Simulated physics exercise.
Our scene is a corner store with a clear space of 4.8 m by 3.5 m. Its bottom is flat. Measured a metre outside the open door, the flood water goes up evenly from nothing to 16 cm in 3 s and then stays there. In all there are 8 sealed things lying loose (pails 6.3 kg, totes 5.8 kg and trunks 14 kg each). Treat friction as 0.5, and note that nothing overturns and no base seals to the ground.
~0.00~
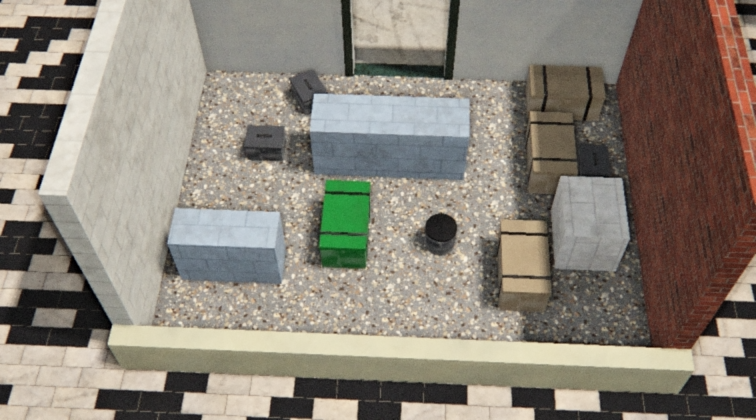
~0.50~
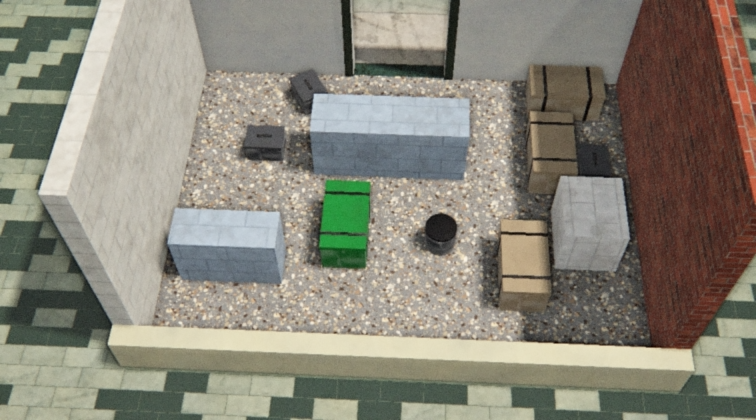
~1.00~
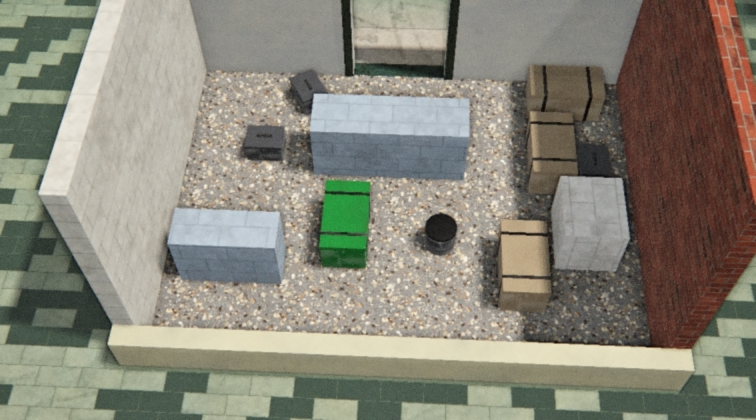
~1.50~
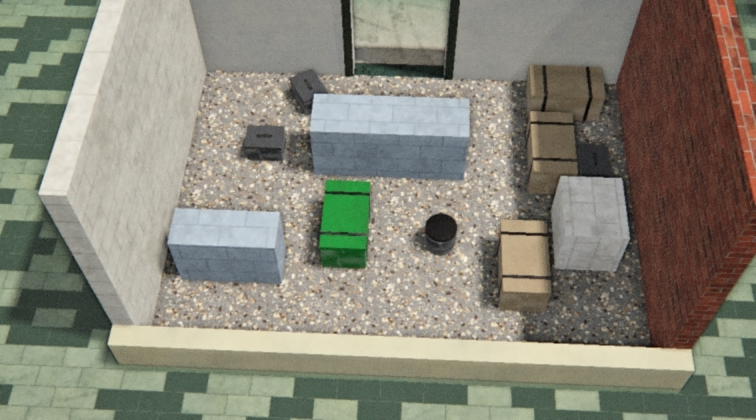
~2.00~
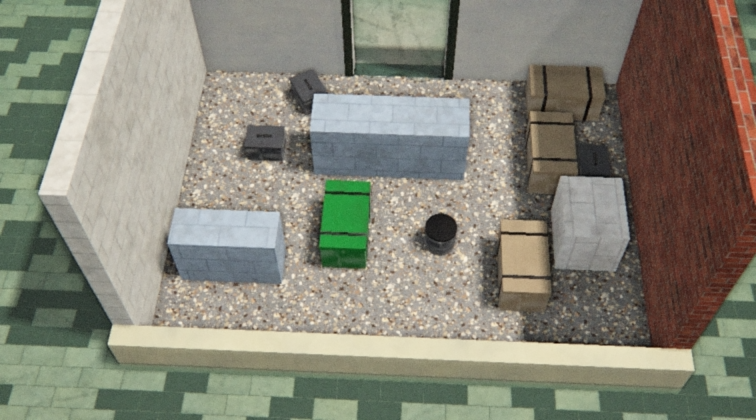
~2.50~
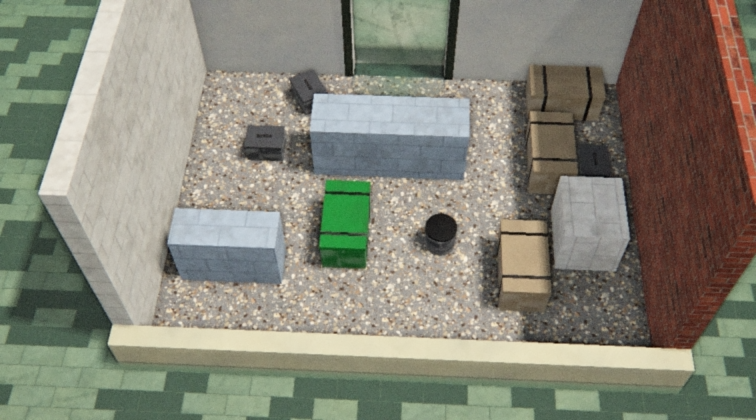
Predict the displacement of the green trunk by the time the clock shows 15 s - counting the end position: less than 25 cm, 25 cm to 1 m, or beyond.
By then it has been shoved a bit.
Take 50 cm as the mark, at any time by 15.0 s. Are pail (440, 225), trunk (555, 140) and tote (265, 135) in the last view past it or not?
Below, above, above.
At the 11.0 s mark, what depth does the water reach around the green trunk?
Depth: About 4 cm.
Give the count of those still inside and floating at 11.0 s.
The number is 3.
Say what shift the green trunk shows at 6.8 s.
0 cm or so by then.
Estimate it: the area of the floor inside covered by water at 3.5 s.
My estimate is roughly 1.5 m2.
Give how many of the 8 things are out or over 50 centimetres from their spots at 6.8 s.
That would be 0.
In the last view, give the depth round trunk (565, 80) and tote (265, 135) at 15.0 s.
Roughly 9 and 6 cm.
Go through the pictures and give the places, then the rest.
The first frame shows the green trunk at (345, 213) rests on the ground; water covers 0.0 m2; 0 of 8 have shifted.
The second frame shows the green trunk at (345, 213), on the bottom; 0.0 m2 under water; 0 of 8 have shifted.
The third frame shows the green trunk at (345, 213), on the bottom; 0.0 m2 under water; 0 of 8 have shifted.
The fourth frame shows the green trunk at (345, 213), on the bottom; water covers 0.0 m2; 0 of 8 have shifted.
The fifth frame shows the green trunk at (345, 213), on the bottom; 0.0 m2 under water; 0 of 8 have shifted.
The sixth frame shows the green trunk at (345, 213) rests on the ground; water covers 0.4 m2; 0 of 8 have shifted.
After 3.5 s the green trunk is near (345, 213), 0.0 m from its start, aground; 0 afloat.
After 6.8 s the green trunk is near (345, 213), 0.0 m from its start, aground; 2 afloat.
After 11.0 s the green trunk is near (354, 217), 0.1 m from its start, aground; 3 afloat.
After 15.0 s the green trunk is near (347, 275), 0.7 m from its start, afloat; 7 afloat.
